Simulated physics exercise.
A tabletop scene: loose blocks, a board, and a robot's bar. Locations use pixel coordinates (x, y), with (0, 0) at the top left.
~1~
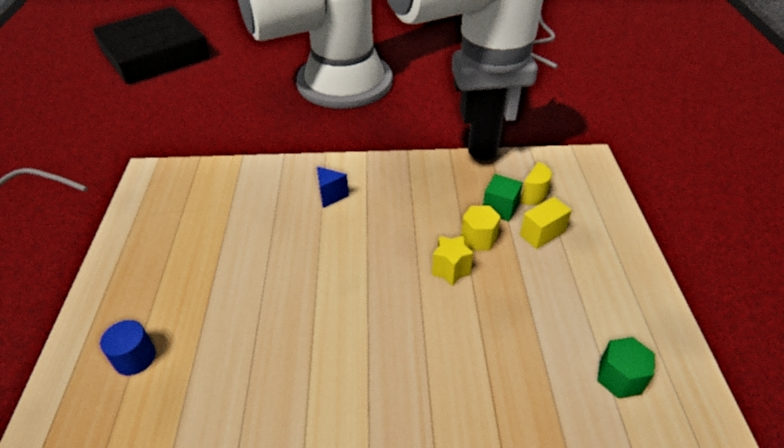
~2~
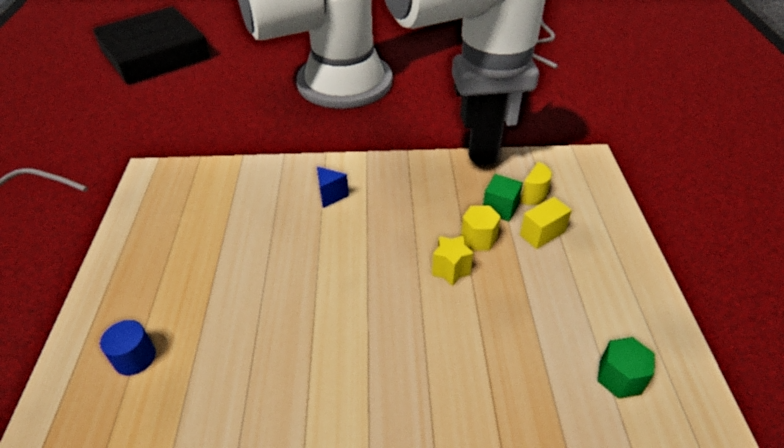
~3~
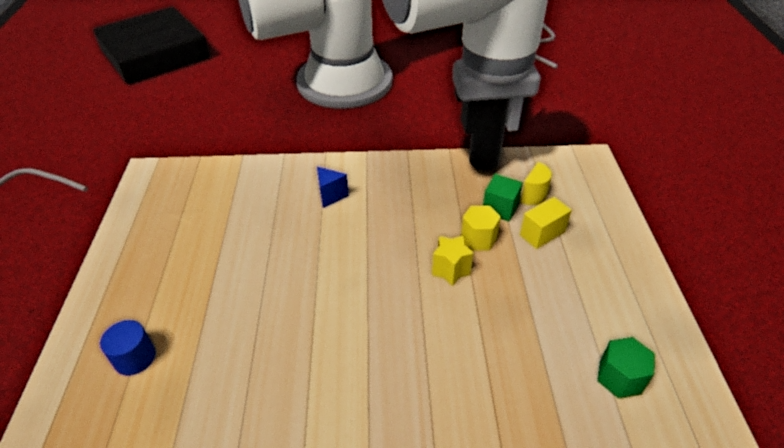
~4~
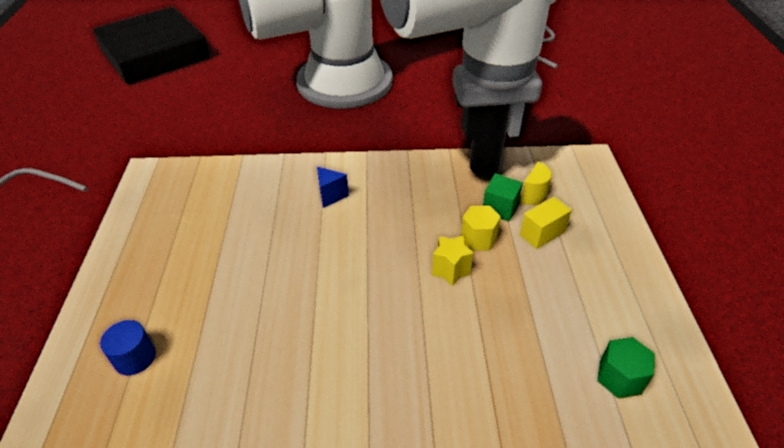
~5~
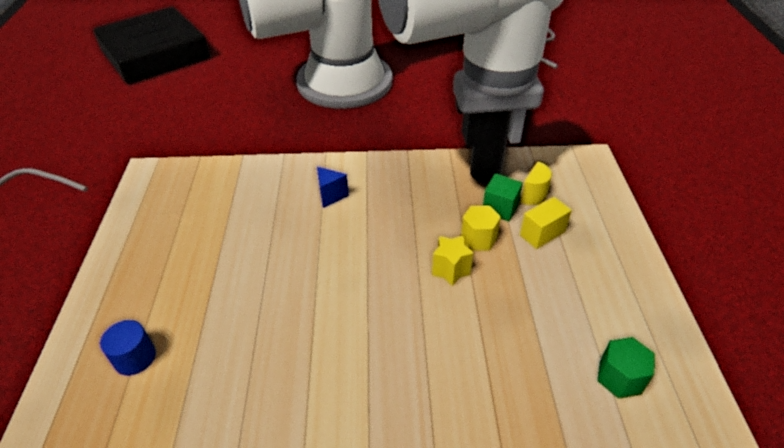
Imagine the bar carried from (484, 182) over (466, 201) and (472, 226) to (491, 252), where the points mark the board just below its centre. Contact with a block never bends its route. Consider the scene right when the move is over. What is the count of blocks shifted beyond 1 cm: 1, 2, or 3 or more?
It should be one, as far as I can tell.
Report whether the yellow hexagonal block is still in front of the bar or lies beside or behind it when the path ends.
The bar should keep driving it forward.
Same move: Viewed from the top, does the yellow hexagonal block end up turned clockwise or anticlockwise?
It twists anticlockwise.
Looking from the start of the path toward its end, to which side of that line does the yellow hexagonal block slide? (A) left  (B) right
A: Left.
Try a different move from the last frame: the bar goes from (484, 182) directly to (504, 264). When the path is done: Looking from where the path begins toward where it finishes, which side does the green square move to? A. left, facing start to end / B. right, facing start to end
Correct choice: A.
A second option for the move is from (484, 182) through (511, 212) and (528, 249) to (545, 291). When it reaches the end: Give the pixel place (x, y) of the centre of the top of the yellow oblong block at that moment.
Put as a pixel place, it's (564, 222).
What follows on the original path. One third of the way, bar (467, 193); nothing pushed yet.
Two thirds of the way, bar (473, 218); yellow hexagonal block (490, 227).
At the end, bar (492, 244); yellow hexagonal block (515, 254), turned 20° anticlockwise; green square not moved.
